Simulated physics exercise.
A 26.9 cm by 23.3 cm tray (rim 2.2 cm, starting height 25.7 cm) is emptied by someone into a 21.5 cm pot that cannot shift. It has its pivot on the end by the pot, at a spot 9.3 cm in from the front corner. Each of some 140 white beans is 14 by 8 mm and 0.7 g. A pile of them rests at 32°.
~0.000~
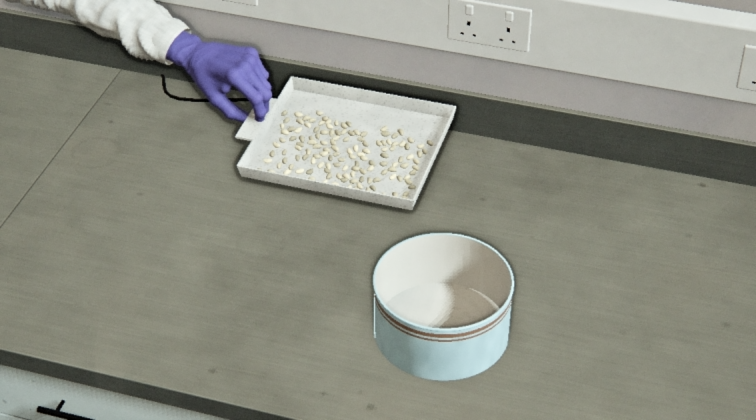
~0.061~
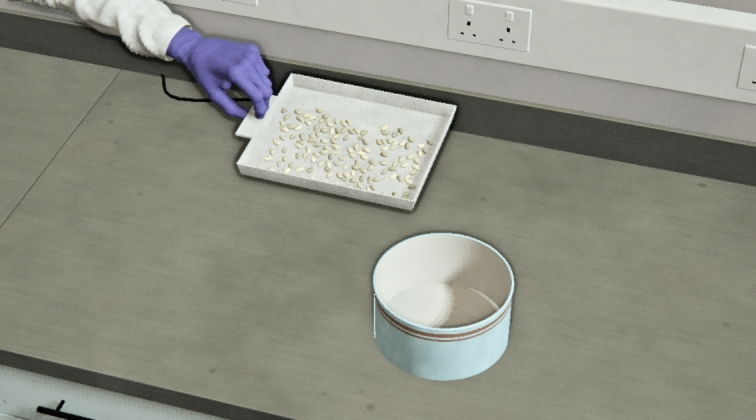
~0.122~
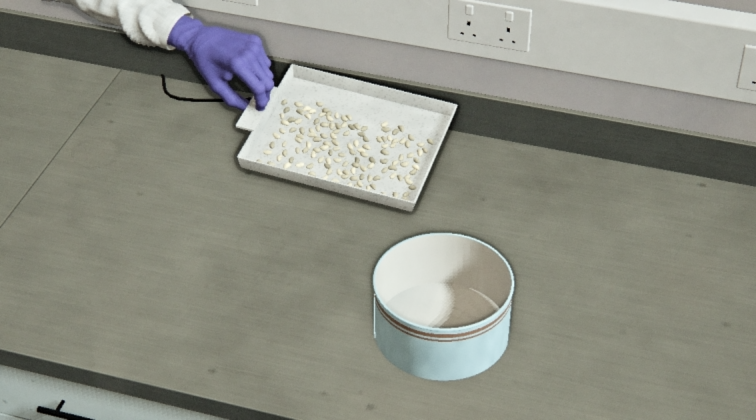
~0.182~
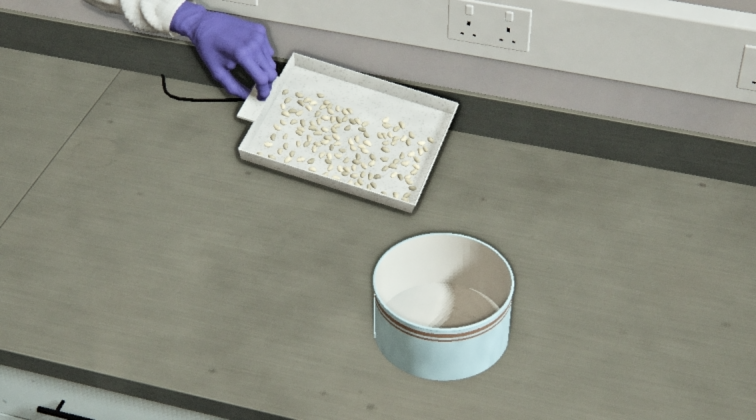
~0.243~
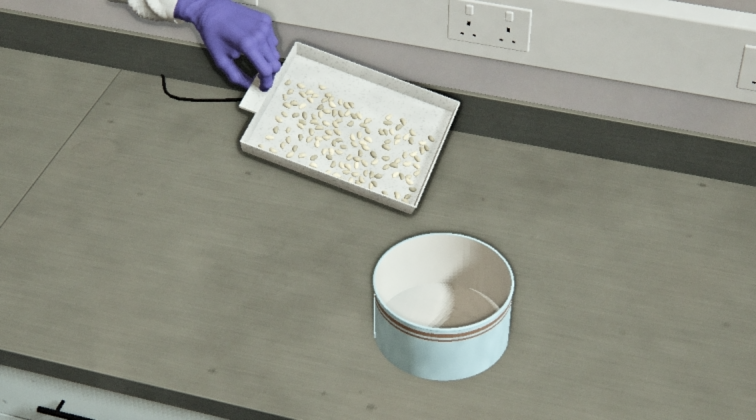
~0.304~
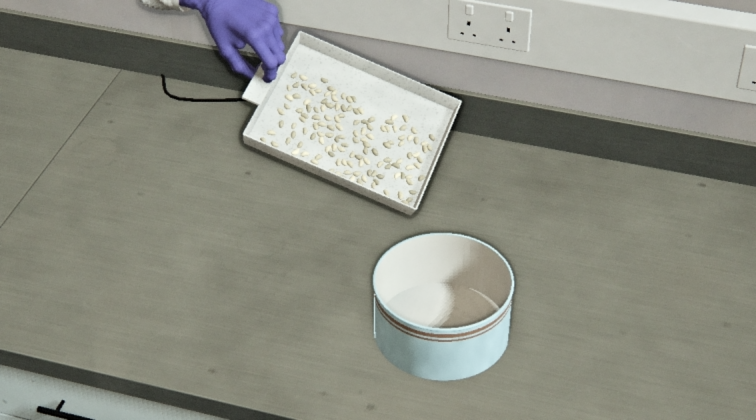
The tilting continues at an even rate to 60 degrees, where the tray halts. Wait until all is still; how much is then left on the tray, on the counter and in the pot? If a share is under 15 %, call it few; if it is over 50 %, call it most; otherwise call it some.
I would say tray: Most, counter: Few, pot: Some.
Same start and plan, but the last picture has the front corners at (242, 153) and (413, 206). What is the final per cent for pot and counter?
Split: Pot = 0, counter = 0.
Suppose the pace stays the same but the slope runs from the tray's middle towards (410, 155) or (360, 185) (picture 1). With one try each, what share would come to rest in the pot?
The share comes to roughly 5 in a hundred, then roughly 5 in a hundred.
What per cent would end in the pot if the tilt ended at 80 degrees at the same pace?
Near 70 %, then.
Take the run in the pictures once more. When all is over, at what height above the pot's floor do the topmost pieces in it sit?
Some 1.0 cm up.
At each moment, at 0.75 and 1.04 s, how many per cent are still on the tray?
In turn: 100, 75.
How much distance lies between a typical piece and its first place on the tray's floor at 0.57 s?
Displacement on the tray: About 6 cm.
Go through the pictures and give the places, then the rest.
In the first picture, tray tilt 0 degrees, front corners at (241, 164) and (412, 198); middle of the pieces at (349, 152); pot at (443, 280).
In the second picture, tray tilt 1 degrees, front corners at (241, 162) and (412, 199); middle of the pieces at (349, 150).
In the third picture, tray tilt 5 degrees, front corners at (241, 156) and (412, 200), lowest corner right front; middle of the pieces at (350, 147).
In the fourth picture, tray tilt 9 degrees, front corners at (243, 148) and (413, 202), lowest corner right front; middle of the pieces at (350, 142).
In the fifth picture, tray tilt 14 degrees, front corners at (244, 140) and (414, 204), lowest corner right front; middle of the pieces at (352, 138).
In the sixth picture, tray tilt 19 degrees, front corners at (247, 133) and (414, 206), lowest corner right front; middle of the pieces at (355, 141); pot at (443, 280). Its pace works out near 80 degrees a second.
After 0.57 s, tilt 40 degrees; the tray holds 100 %, the pot 0 %.
Then, at 0.75 s, tilt 54 degrees; the tray holds 100 %, the pot 0 %.
Then, at 1.04 s, tilt 60 degrees; the tray holds 75 %, the pot 15 %.
At rest (2.1 s), tray 70 %, counter 0 %, pot 30 %.
